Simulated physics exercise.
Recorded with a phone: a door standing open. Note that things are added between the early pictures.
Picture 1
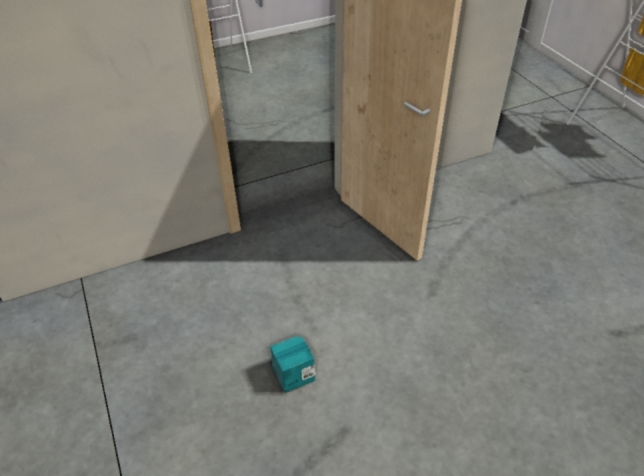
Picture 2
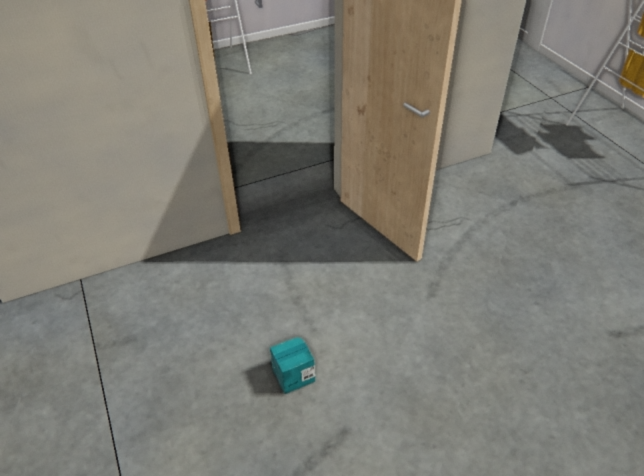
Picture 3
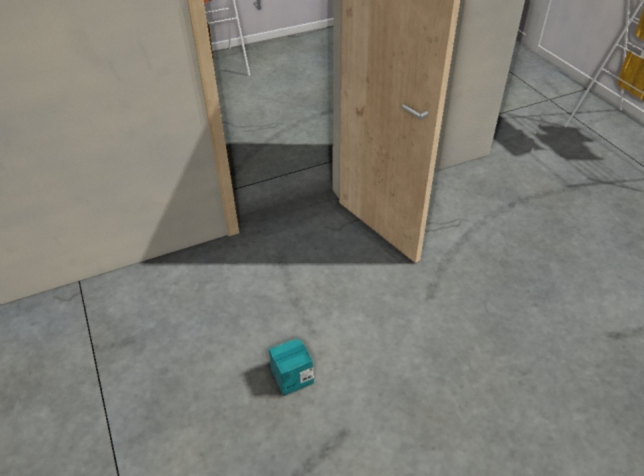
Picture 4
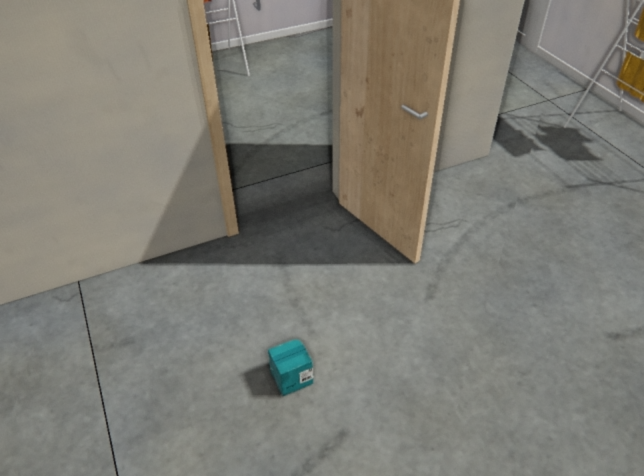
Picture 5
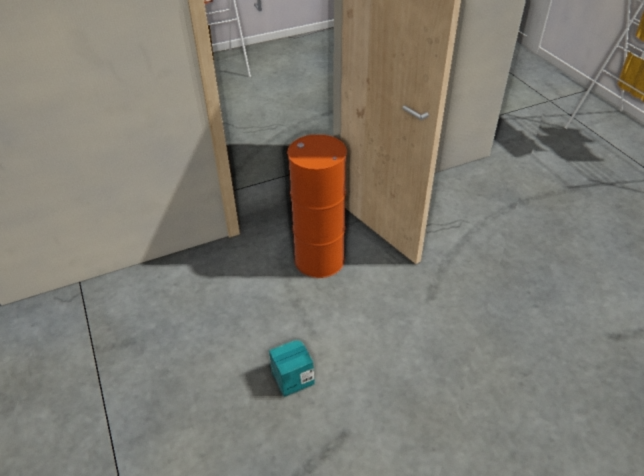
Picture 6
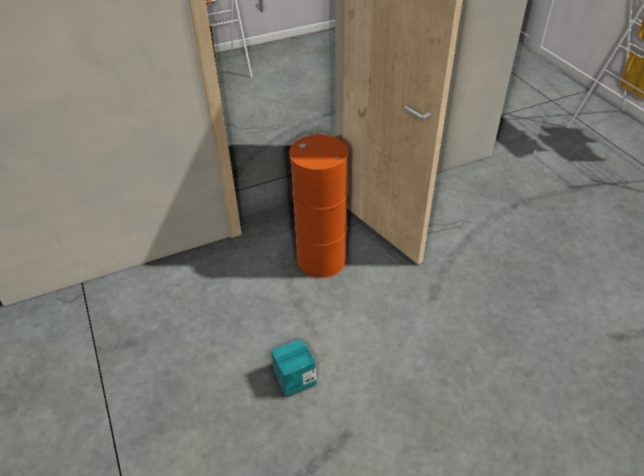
The video shows a wooden door standing wide open and still, with a turquoise parcel on the concrete floor in front; then an orange drum appears in the doorway beside the door, while everything else stays still.
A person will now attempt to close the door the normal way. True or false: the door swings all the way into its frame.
False.
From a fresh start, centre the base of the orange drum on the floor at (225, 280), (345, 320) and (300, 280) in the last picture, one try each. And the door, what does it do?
Well, the first time the door completes its swing, the second time it completes its swing, and the third time it halts partway.
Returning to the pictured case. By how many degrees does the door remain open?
Roughly 65°.
Then, 0.60 s later than the last frame, open by 87°.
Then, 0.90 s later than the last frame, open by 71°.
When it is over, open by 65°; both as before. End places, in pixels of the last picture, orange drum near (315, 210).
